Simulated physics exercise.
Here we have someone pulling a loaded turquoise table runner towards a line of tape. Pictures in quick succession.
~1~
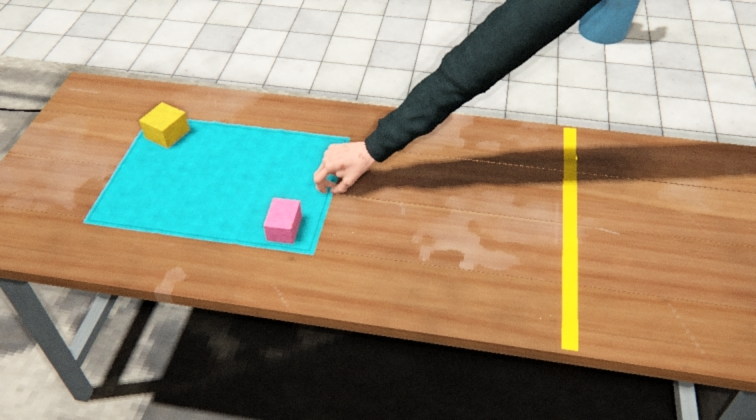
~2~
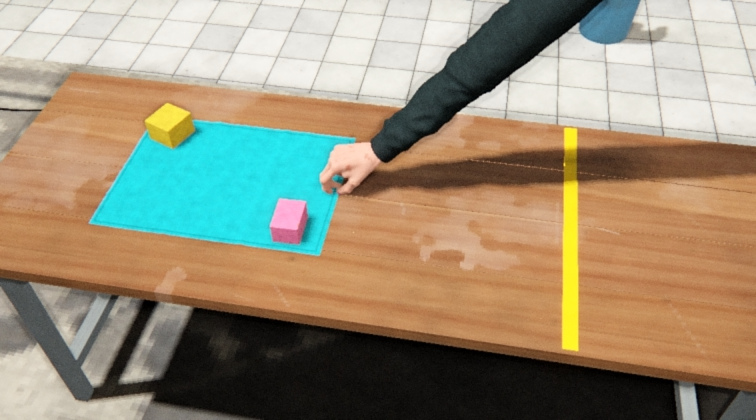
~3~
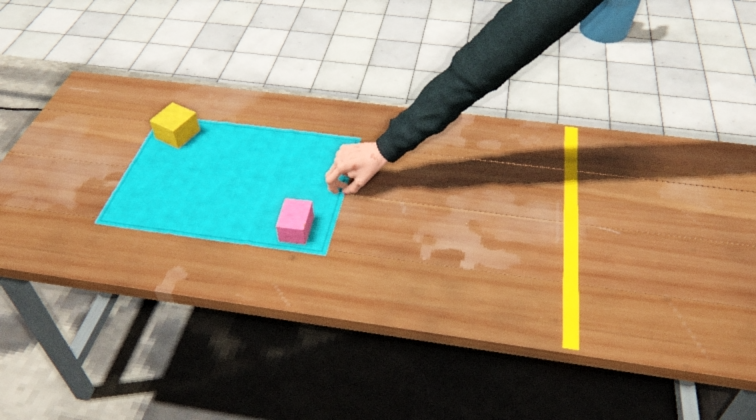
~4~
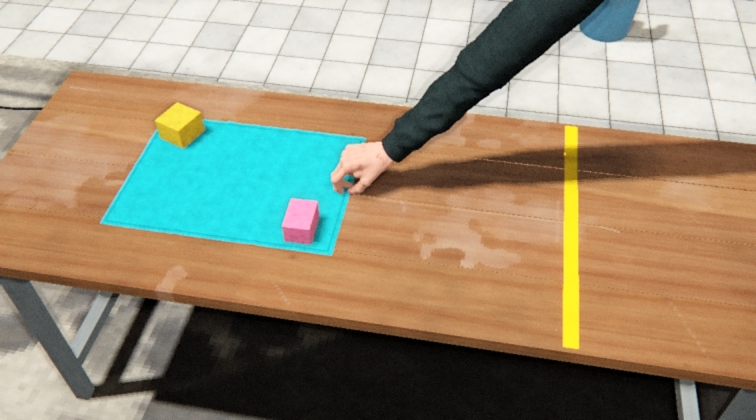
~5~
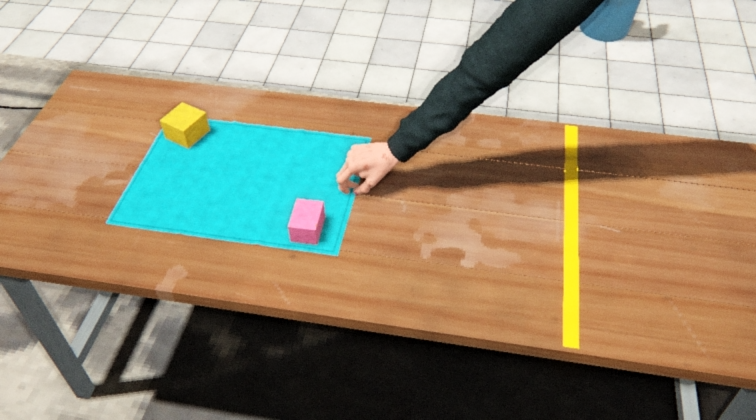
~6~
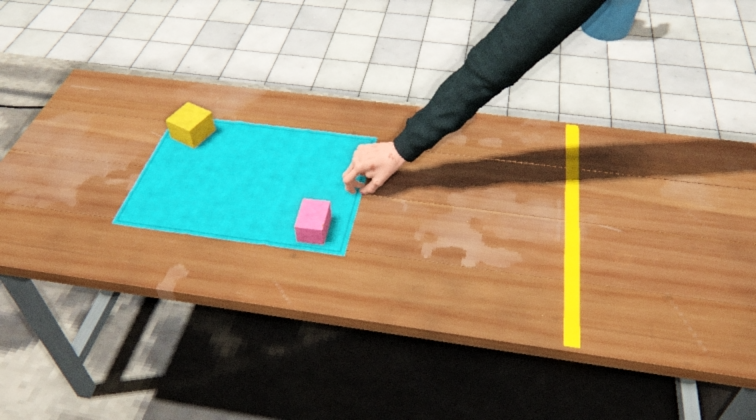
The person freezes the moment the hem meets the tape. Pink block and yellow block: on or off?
Pink block - on; yellow block - on.
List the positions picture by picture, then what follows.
In the first frame, table runner end (313, 255); pink block (282, 213); yellow block (162, 116); tape (570, 326).
In the second frame, table runner end (320, 256), far hem (89, 224); yellow block (168, 117).
In the third frame, table runner end (326, 256); pink block (294, 214).
In the fourth frame, table runner end (332, 256), far hem (101, 224); yellow block (178, 116).
In the fifth frame, table runner end (338, 256); pink block (306, 214).
In the sixth frame, table runner end (344, 256), far hem (112, 224); pink block (313, 214); yellow block (189, 116); tape (572, 323).
Then, 1.79 s past the final frame, hem at the tape; pink block on the cloth near (525, 250); yellow block on the cloth near (372, 146).
Then, 1.90 s past the final frame, hem at the tape; pink block on the cloth near (533, 251); yellow block on the cloth near (379, 147).
When it is over, hem at the tape; pink block on the cloth near (533, 251); yellow block on the cloth near (379, 147). The pink block remains aboard and the yellow block keeps its seat.
